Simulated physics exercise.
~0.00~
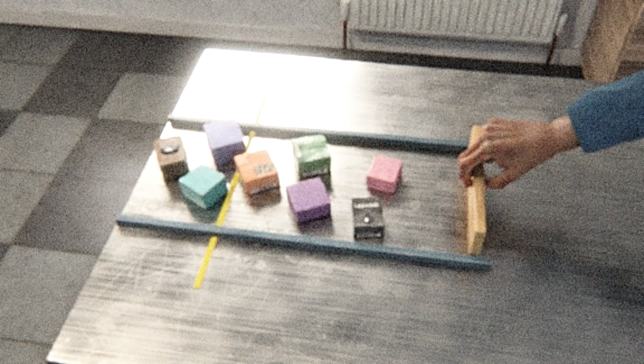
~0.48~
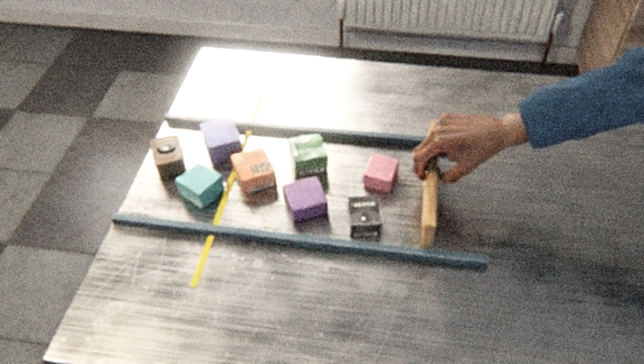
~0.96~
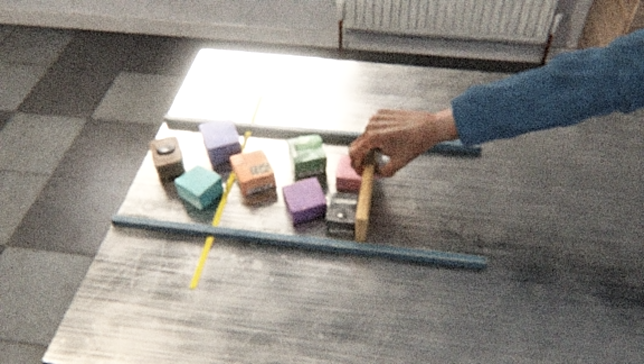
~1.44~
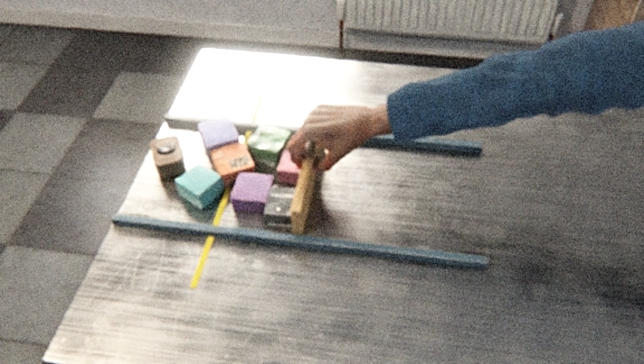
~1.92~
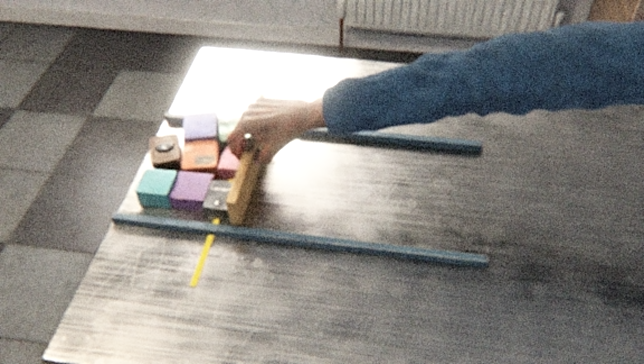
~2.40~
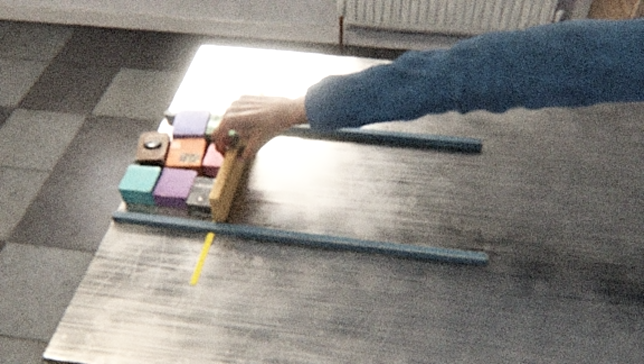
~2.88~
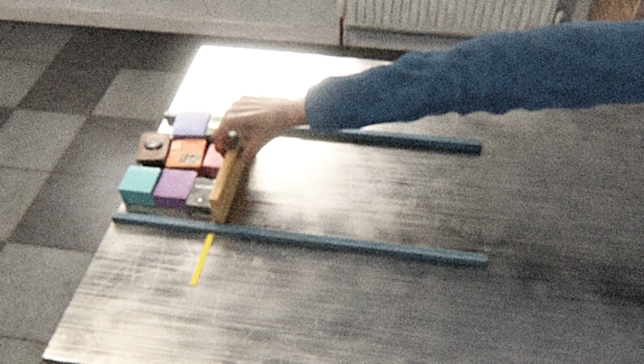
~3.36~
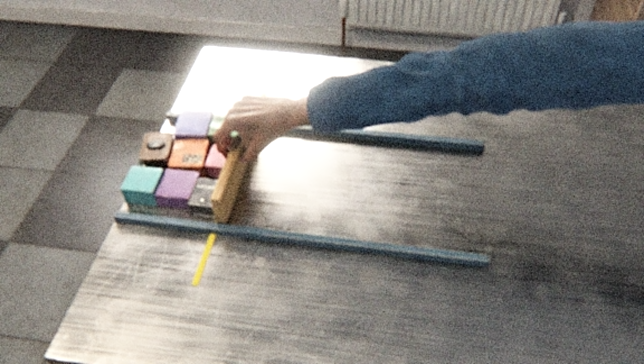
A metal-topped table stands on a checkered floor near a white radiator, seen from above at an angle by a slightly swaying camera. Small blocks in brown, lavender, teal, orange, green, purple, pink and black lie scattered between two blue rails, around and to the right of a yellow tape line. A hand in a blue sleeve slides an upright wooden board leftward, reaching the pink and black blocks first, then gathering the others into a tight cluster. The board stops near the tape, with the packed blocks resting at the table's left edge and none falling off.
